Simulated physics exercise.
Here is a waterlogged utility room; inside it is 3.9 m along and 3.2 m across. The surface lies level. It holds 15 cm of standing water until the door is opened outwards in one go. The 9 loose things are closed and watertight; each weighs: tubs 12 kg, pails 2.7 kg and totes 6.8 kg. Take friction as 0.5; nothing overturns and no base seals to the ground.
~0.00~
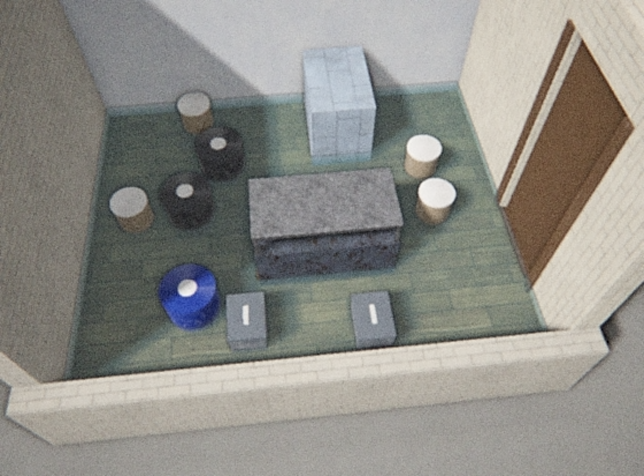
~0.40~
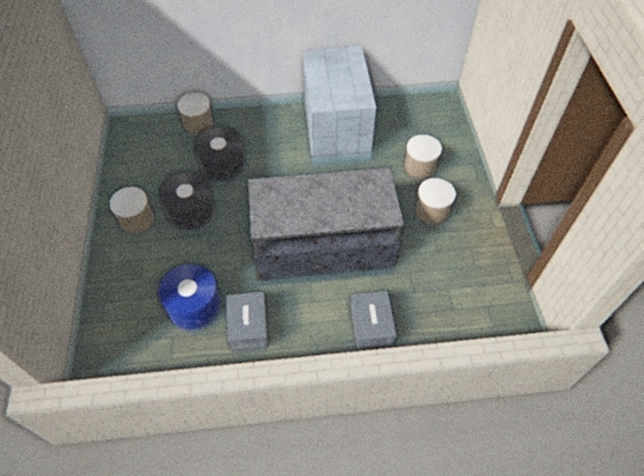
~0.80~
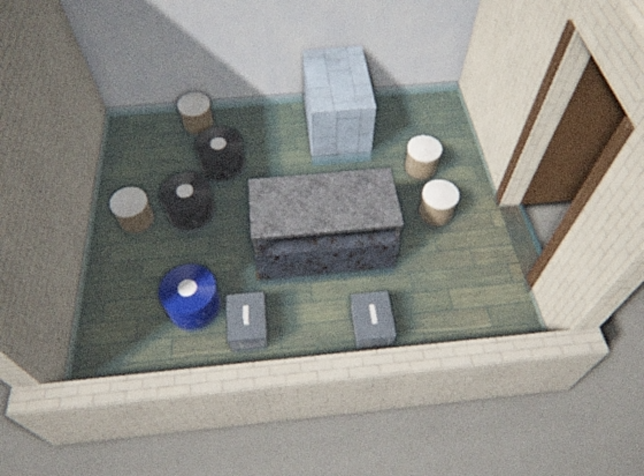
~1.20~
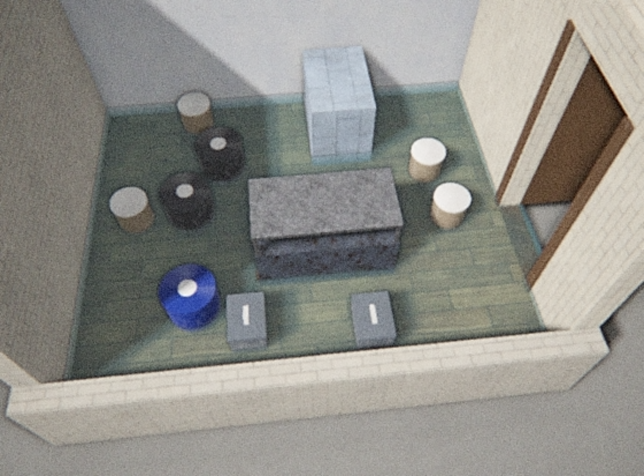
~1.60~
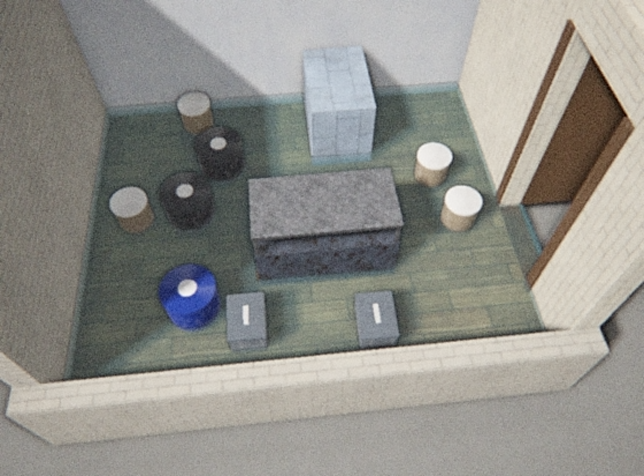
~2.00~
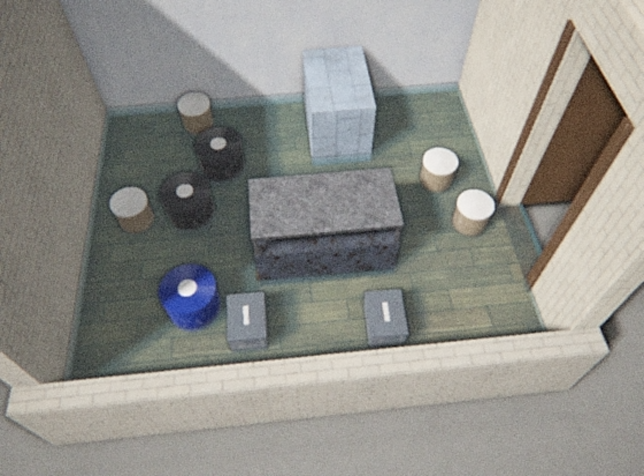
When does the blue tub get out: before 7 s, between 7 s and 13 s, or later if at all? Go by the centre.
Expect it after the second time or never.
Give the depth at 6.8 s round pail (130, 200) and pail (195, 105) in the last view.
Roughly 12 and 11 cm.
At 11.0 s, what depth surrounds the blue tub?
About 10 cm.
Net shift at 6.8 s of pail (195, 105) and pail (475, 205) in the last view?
In that order: 20 cm, gone out.
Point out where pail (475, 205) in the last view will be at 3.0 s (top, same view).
Around (543, 216).
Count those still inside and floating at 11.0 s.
6 of them.
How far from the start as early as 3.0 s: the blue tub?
Roughly 5 cm by then.
After 3.0 s the blue tub is near (192, 289), 0.0 m from its start, afloat; 0 of 9 are out; 9 afloat.
After 6.8 s the blue tub is near (272, 309), 0.7 m from its start, afloat; 2 of 9 are out; 7 afloat.
After 11.0 s the blue tub is near (356, 302), 1.3 m from its start, afloat; 3 of 9 are out; 6 afloat.
After 15.0 s the blue tub is near (455, 269), 2.2 m from its start, afloat; 4 of 9 are out; 5 afloat.
